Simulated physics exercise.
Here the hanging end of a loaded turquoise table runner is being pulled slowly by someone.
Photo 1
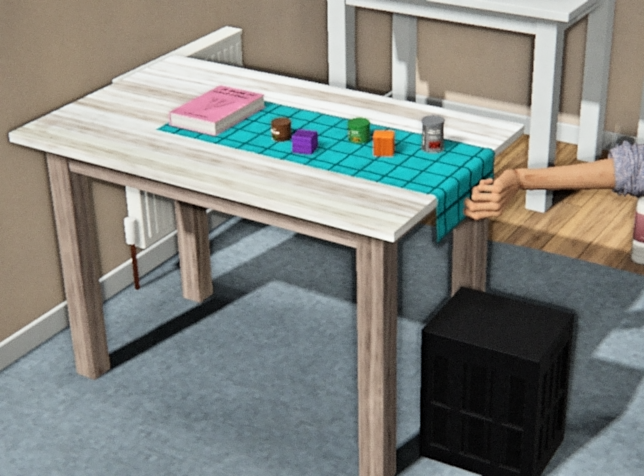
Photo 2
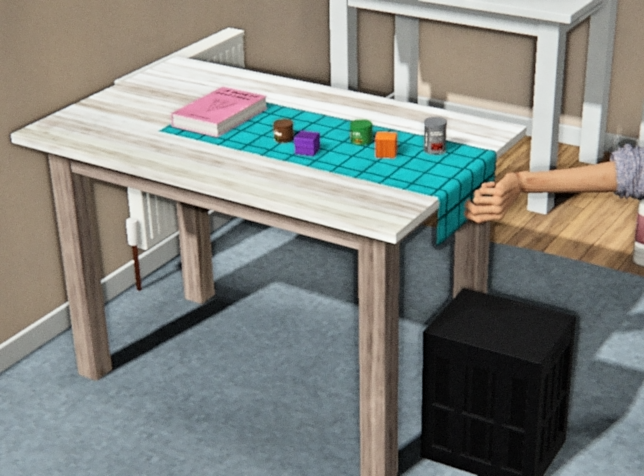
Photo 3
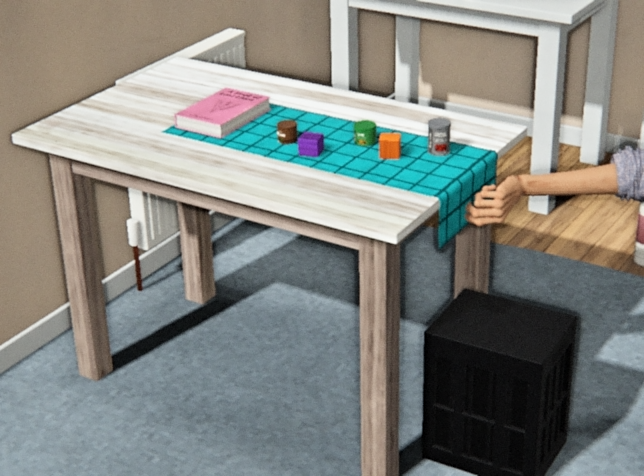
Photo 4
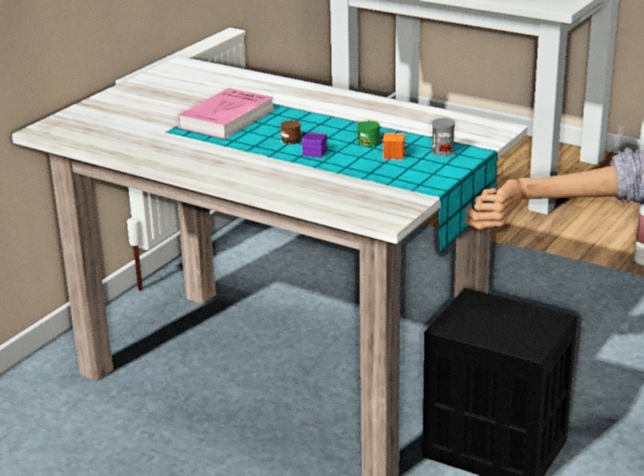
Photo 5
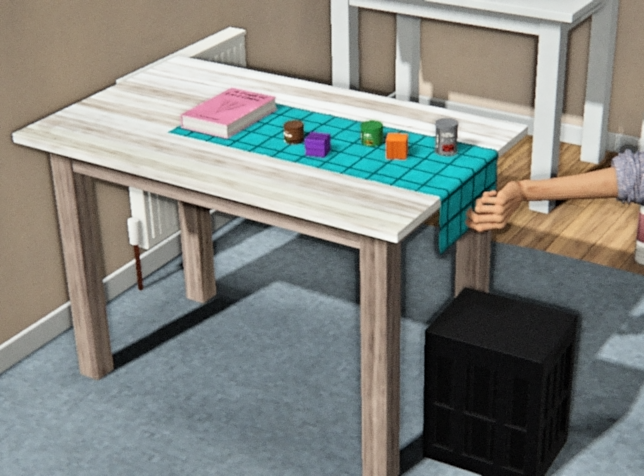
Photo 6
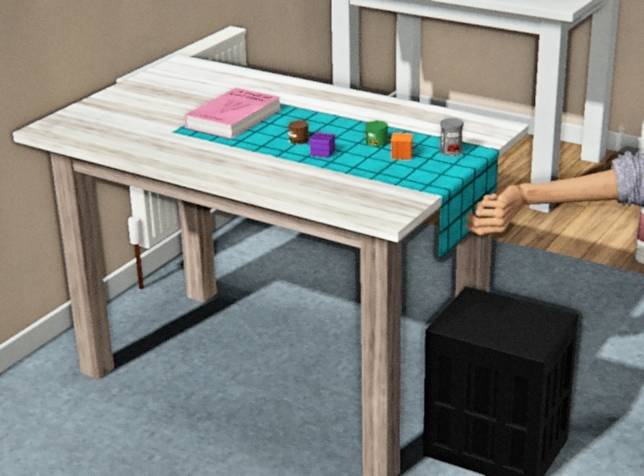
The footage shows a hand slowly pulling the hanging end of a turquoise runner on a wooden table, as the pink book, small pots, purple and orange cubes and grey can on it shift slightly to the right together.
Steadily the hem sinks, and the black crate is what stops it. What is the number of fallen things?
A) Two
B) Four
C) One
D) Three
Option A: Two.
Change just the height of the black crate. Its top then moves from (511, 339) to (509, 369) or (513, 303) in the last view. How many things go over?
Count: 3, then 1.
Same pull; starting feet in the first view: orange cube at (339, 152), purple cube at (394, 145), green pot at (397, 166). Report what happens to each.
First the orange cube: It is still up there. Next the purple cube: It ends off the top. Last the green pot: It ends off the top.
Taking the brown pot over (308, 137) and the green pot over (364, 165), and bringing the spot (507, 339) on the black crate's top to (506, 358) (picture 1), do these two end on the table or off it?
Observed: Brown pot remains seated; green pot departs.
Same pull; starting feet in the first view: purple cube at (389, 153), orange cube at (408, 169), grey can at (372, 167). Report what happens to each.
Briefly: Purple cube drops; orange cube drops; grey can drops.
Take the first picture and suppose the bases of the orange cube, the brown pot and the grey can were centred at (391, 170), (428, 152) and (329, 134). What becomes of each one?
Looking at each one, the orange cube drops away, the brown pot drops away and the grey can remains in position.
Soon after, hem near (469, 278); grey can gone.
After that, hem on the crate; grey can and orange cube gone.
In the end, hem on the crate; grey can and orange cube gone. The answer is two.
